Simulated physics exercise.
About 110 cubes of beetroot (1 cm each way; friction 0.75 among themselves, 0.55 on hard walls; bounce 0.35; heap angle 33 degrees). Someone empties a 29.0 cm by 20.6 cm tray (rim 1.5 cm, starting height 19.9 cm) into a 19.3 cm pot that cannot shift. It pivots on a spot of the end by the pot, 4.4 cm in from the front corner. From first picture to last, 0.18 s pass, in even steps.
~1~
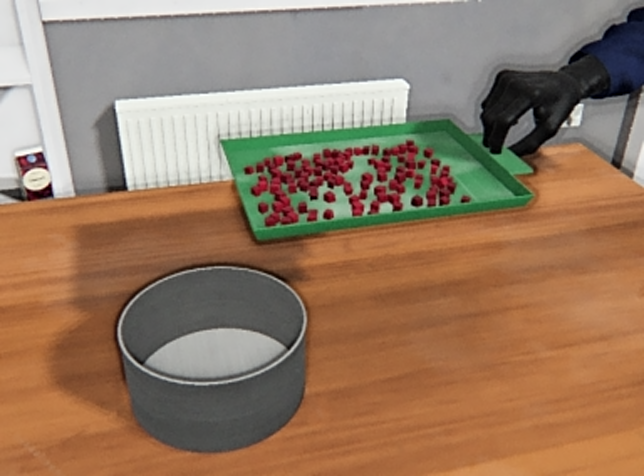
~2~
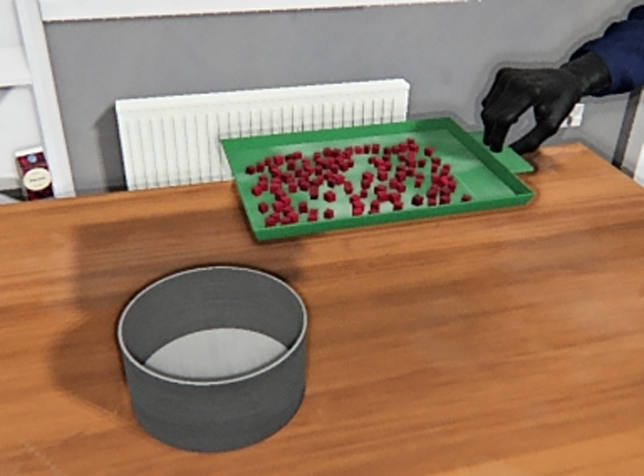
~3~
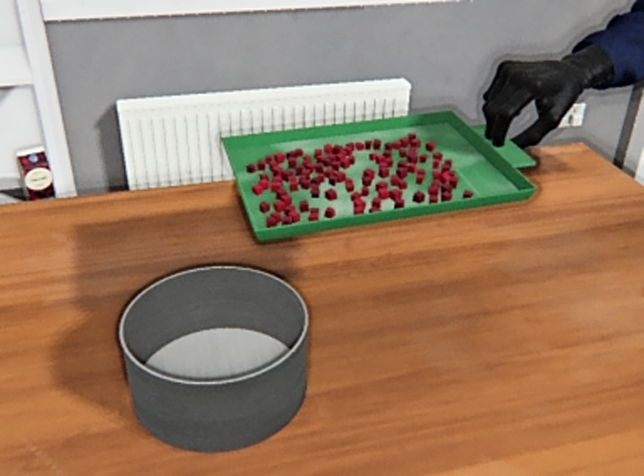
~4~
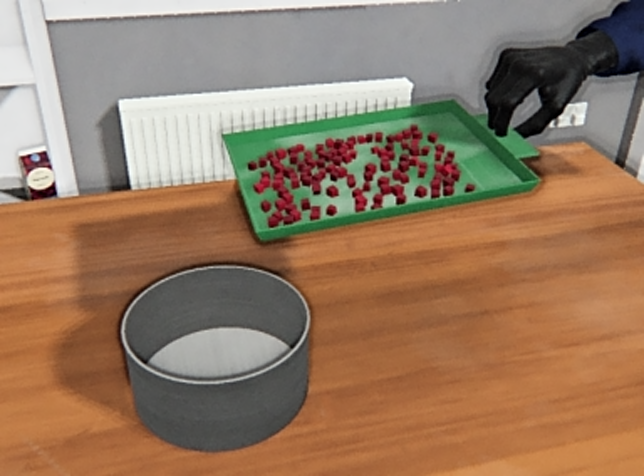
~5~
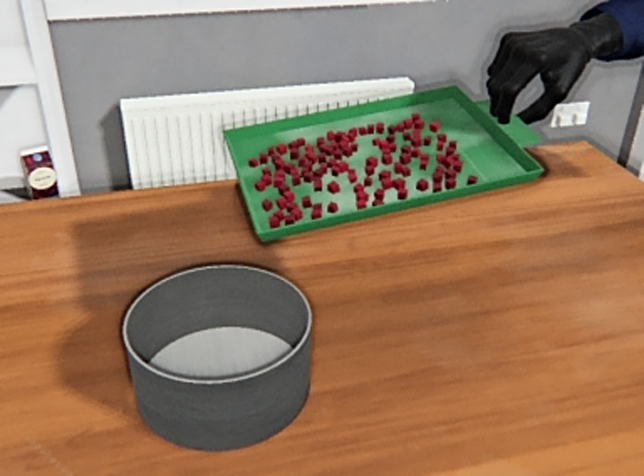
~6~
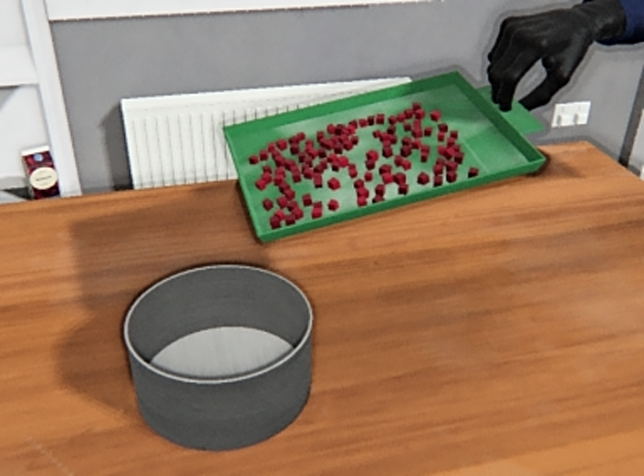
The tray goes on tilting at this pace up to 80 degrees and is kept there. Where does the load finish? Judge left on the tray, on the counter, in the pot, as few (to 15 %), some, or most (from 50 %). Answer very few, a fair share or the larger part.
Tray very few, counter very few, pot the larger part.
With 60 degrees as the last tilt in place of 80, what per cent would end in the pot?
In that case some 55 per cent.
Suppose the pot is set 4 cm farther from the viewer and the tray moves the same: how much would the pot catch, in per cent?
It would be near 75 per cent.
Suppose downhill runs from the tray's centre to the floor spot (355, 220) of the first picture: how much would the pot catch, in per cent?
Some 55 per cent.
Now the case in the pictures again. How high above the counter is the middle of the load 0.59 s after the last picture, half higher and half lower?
Roughly 22 cm.
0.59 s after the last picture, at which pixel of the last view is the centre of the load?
Around (263, 203).
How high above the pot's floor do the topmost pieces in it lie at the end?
Roughly 2.0 cm.
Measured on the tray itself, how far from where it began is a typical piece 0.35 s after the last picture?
Roughly 2 cm.
Then, 0.35 s after the last picture, tilt 45 degrees; the tray holds 100 %, the pot 0 %.
Then, 0.59 s after the last picture, tilt 67 degrees; the tray holds 90 %, the pot 0 %.
Then, 0.93 s after the last picture, tilt 80 degrees; the tray holds 20 %, the pot 70 %.
In the end, tray 0 %, counter 0 %, pot 100 %.
